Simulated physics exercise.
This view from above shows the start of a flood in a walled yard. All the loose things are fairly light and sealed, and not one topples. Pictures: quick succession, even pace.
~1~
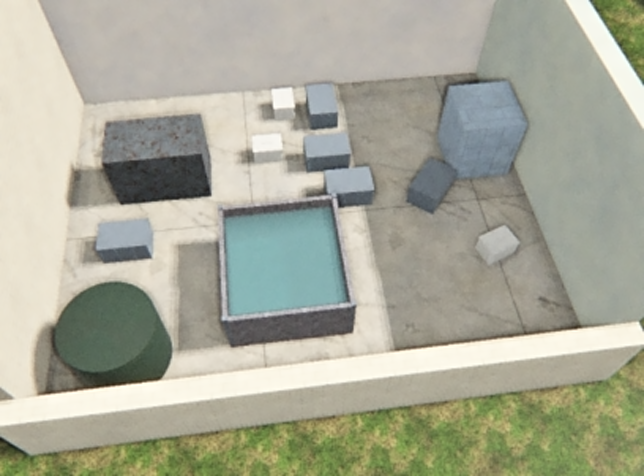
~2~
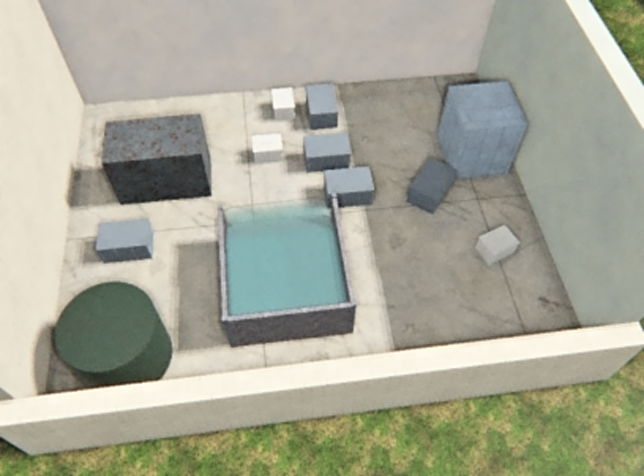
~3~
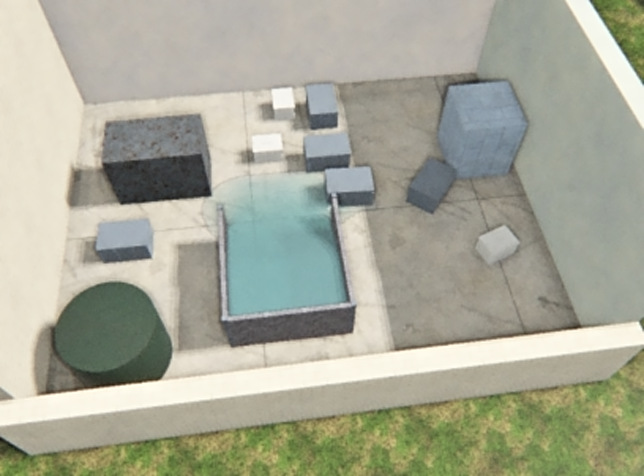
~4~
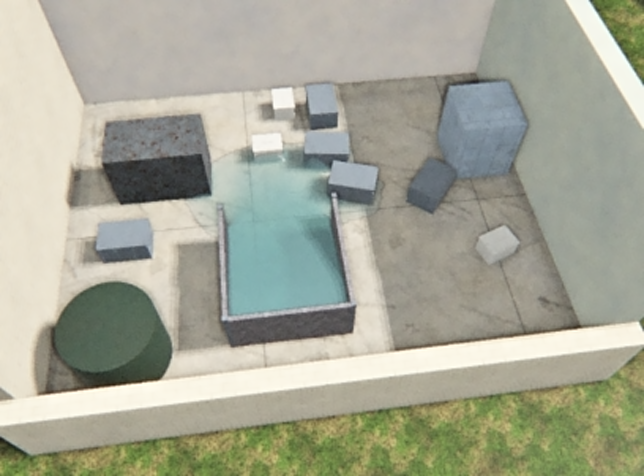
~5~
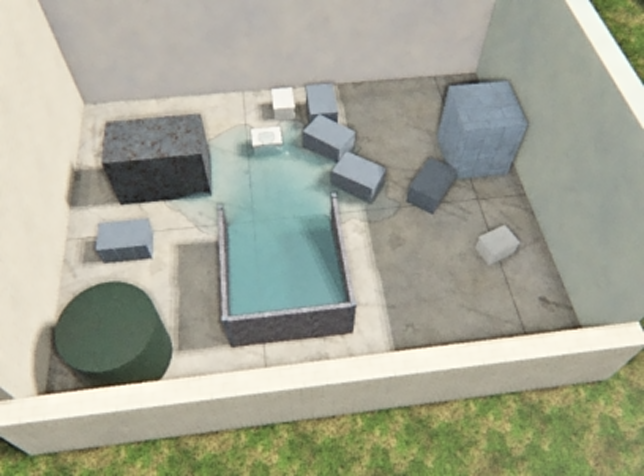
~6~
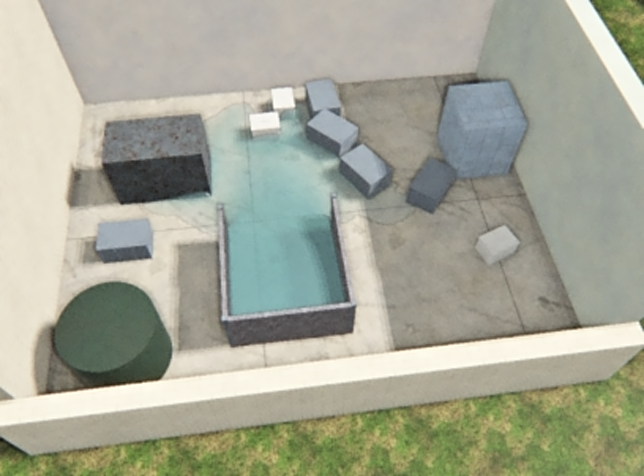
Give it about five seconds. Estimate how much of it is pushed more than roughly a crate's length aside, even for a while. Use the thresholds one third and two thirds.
I'd put it at two thirds or higher.
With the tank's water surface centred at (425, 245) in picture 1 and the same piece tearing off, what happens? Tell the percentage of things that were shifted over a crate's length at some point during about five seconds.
The share comes to close to 60 percent.
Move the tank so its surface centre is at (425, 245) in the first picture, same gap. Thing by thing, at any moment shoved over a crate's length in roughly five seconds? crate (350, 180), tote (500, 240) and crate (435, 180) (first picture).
The three, one by one: Past that mark, short of that and past that mark.
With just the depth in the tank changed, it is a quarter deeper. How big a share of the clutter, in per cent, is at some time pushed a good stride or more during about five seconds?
About 90 %.
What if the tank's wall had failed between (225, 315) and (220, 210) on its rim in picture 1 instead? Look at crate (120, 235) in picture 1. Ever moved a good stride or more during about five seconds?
Bottom line: It got there.
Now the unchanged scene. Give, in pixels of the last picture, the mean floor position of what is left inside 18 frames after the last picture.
Their centre sits close to (384, 159) on the floor of the last picture.
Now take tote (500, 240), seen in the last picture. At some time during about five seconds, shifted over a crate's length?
Answer: Under that.
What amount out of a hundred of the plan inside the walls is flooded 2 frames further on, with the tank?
By my count it's near 30 in a hundred.
A moment on, 3 of 8 are well off their spots; 0 afloat.
Next, 5 of 8 are well off their spots; 3 afloat.
Later, 5 of 8 are well off their spots; 4 afloat.
In the end, 7 of 8 are well off their spots, and 7 have been at some point; 4 afloat.
